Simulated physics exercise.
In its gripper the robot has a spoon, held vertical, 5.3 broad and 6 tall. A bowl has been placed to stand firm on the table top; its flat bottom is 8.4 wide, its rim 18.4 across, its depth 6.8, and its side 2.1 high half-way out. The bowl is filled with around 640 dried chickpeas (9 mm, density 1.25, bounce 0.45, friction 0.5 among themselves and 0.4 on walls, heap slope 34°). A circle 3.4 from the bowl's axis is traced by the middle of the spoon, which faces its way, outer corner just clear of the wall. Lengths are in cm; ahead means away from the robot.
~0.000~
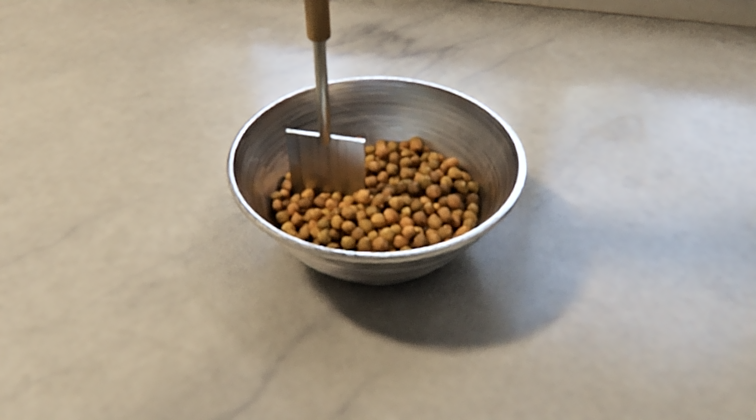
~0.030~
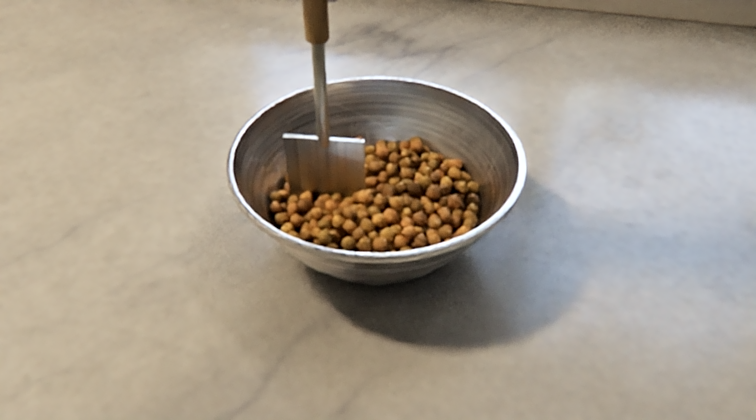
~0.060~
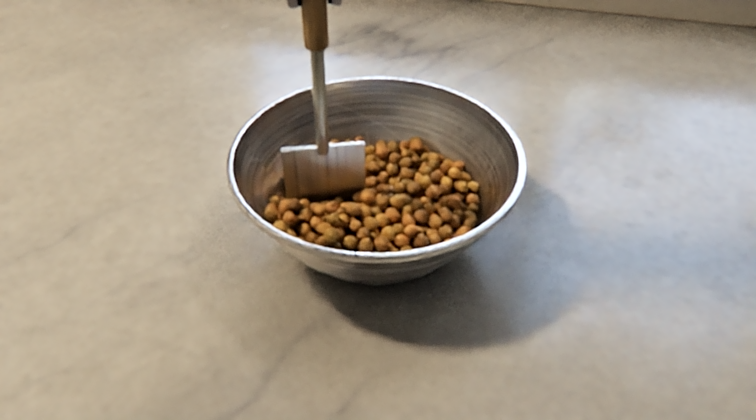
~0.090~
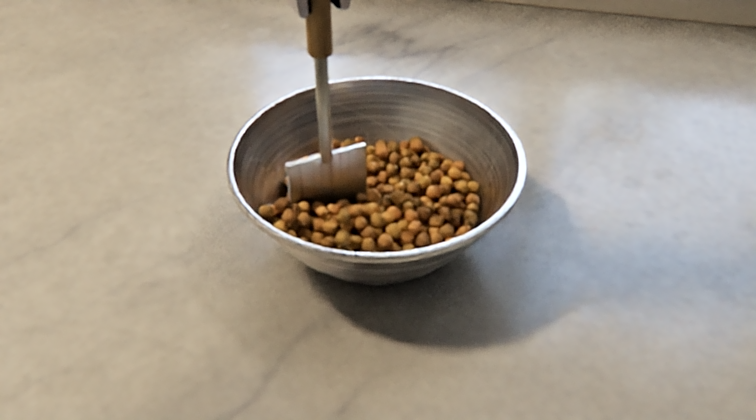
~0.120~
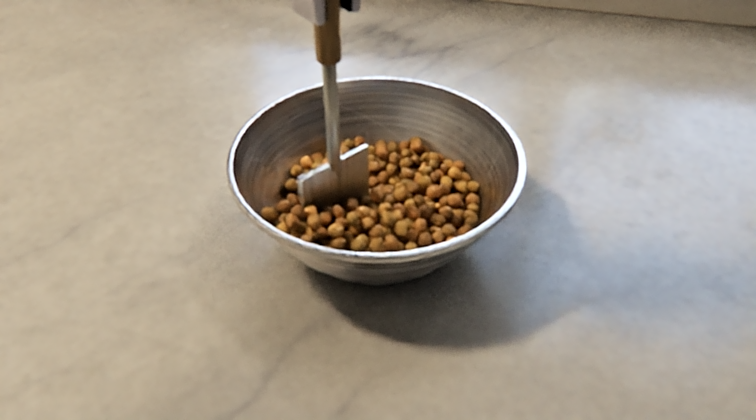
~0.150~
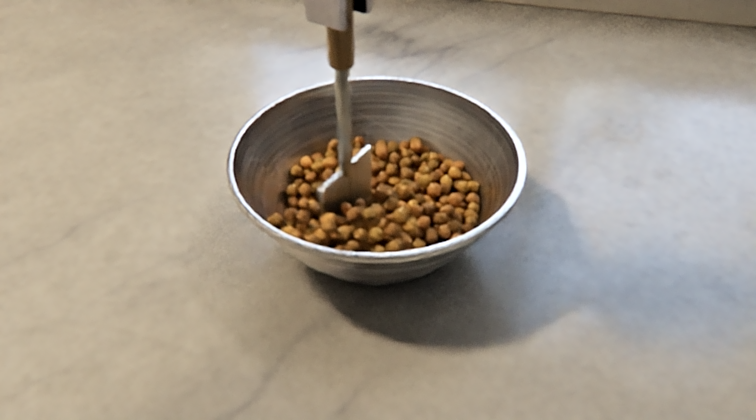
We see a metal bowl of small, round, brown dried pulses on a pale marbled surface, as a gripper moves an upright, wooden-handled utensil slightly nearer and then rightward through them, its flat blade turning increasingly edge-on.
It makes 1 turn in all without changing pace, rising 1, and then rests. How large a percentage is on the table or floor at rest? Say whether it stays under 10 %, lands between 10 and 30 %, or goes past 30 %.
It stays under 10 %.
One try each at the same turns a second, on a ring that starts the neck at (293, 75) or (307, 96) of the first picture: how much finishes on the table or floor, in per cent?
First try about 0 per cent, second try about 0 per cent.
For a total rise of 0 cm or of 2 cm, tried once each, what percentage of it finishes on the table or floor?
About 5 per cent on the first try and 0 per cent on the second.
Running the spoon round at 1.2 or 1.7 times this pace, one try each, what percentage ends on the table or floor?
Around 5 percent on the first try and 20 percent on the second.
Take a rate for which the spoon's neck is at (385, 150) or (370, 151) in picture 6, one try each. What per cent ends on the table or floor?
So, roughly 15 percent the first time and 10 percent the second.
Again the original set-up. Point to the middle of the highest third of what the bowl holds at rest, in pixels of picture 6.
Near (313, 198).
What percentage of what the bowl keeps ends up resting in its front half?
60 %.
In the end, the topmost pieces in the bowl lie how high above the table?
Around 6.5 cm above the table.
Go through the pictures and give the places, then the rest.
In the first picture, spoon neck at (324, 116), 0° round; upper third of the load around (383, 201), from x 280 to 475, top at y 140; 639 in the bowl.
In the second picture, spoon neck at (322, 119), 6° round; upper third of the load around (382, 202), from x 275 to 475, top at y 140.
In the third picture, spoon neck at (322, 126), 22° round; upper third of the load around (381, 206), from x 270 to 475, top at y 140.
In the fourth picture, spoon neck at (325, 134), 38° round; upper third of the load around (379, 212), from x 265 to 475, top at y 140.
In the fifth picture, spoon neck at (333, 141), 54° round; upper third of the load around (379, 215), from x 270 to 475, top at y 140.
In the sixth picture, spoon neck at (345, 147), 70° round; upper third of the load around (383, 219), from x 275 to 475, top at y 140; 639 in the bowl.
After 0.36 s, 182° round, highest piece 8 above the table; 638 in the bowl, 1 in flight or on the tool.
After 0.56 s, 293° round, highest piece 8 above the table; 634 in the bowl, 3 on the table or floor, 2 in flight or on the tool.
After 0.87 s, 0° round, highest piece 7 above the table; 633 in the bowl, 6 on the table or floor.
After 1.57 s, 0° round, highest piece 6 above the table; 633 in the bowl, 6 on the table or floor.
At rest, 633 in the bowl, 6 on the table or floor. That is 1 % on the table or floor.
